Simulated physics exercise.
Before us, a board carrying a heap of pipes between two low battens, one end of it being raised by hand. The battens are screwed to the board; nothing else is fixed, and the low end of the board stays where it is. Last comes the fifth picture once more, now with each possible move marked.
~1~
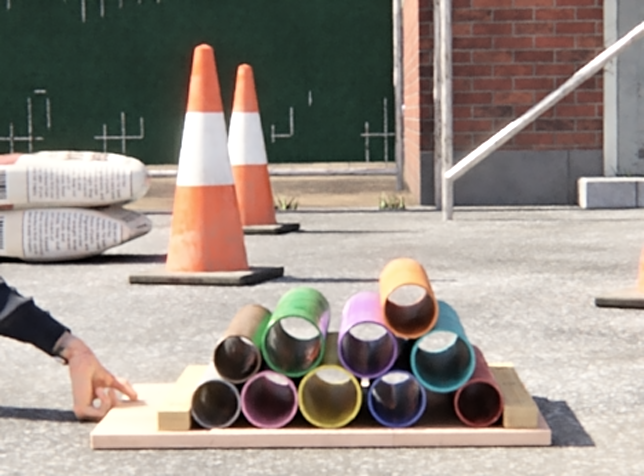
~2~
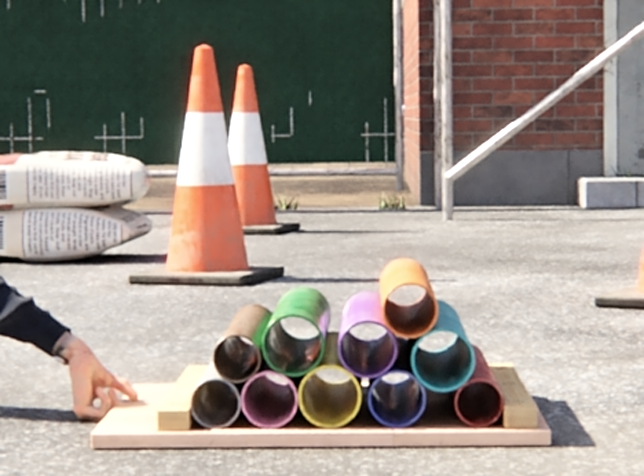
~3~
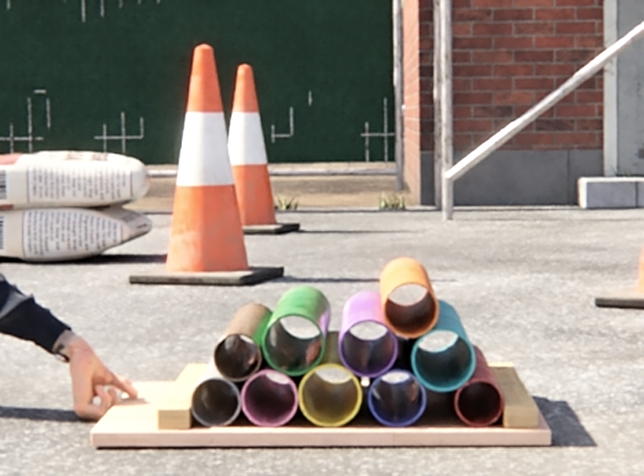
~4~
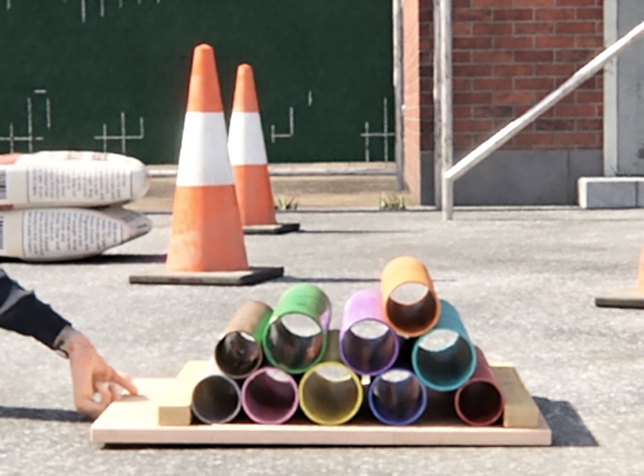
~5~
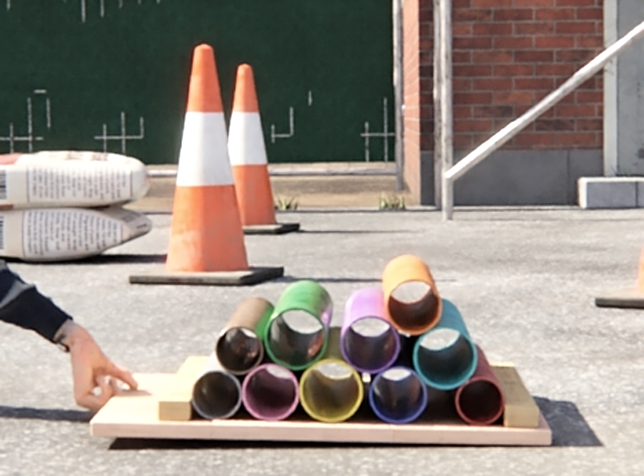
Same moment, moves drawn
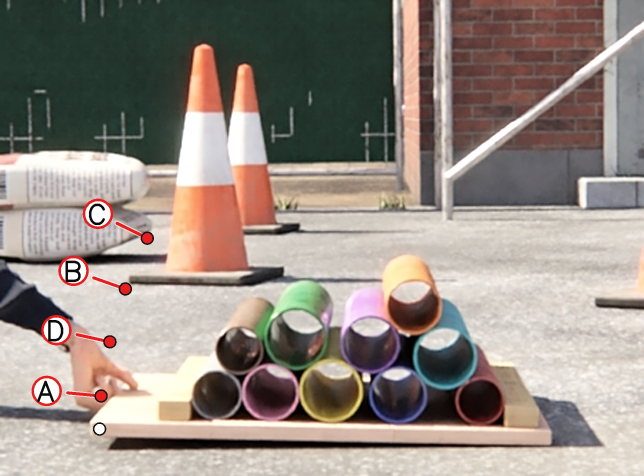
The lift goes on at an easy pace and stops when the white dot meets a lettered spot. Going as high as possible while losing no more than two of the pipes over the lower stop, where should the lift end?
Lift it to B and no more.
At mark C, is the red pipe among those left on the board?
Yes, with C.
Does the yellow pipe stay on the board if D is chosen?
Yes, with D.
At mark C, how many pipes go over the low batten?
It comes to three.
On the marked copy, A at (101, 396); B at (126, 289); C at (147, 238); D at (110, 342); the white dot at (99, 429).
Following B. Soon after the start, board at 14°.
Later, board at 20°.
In the end, board at 20°, two over the low batten (turquoise, orange).
As for the rest, A none over the low batten; C three over the low batten (turquoise, purple, orange); D two over the low batten (turquoise, orange).
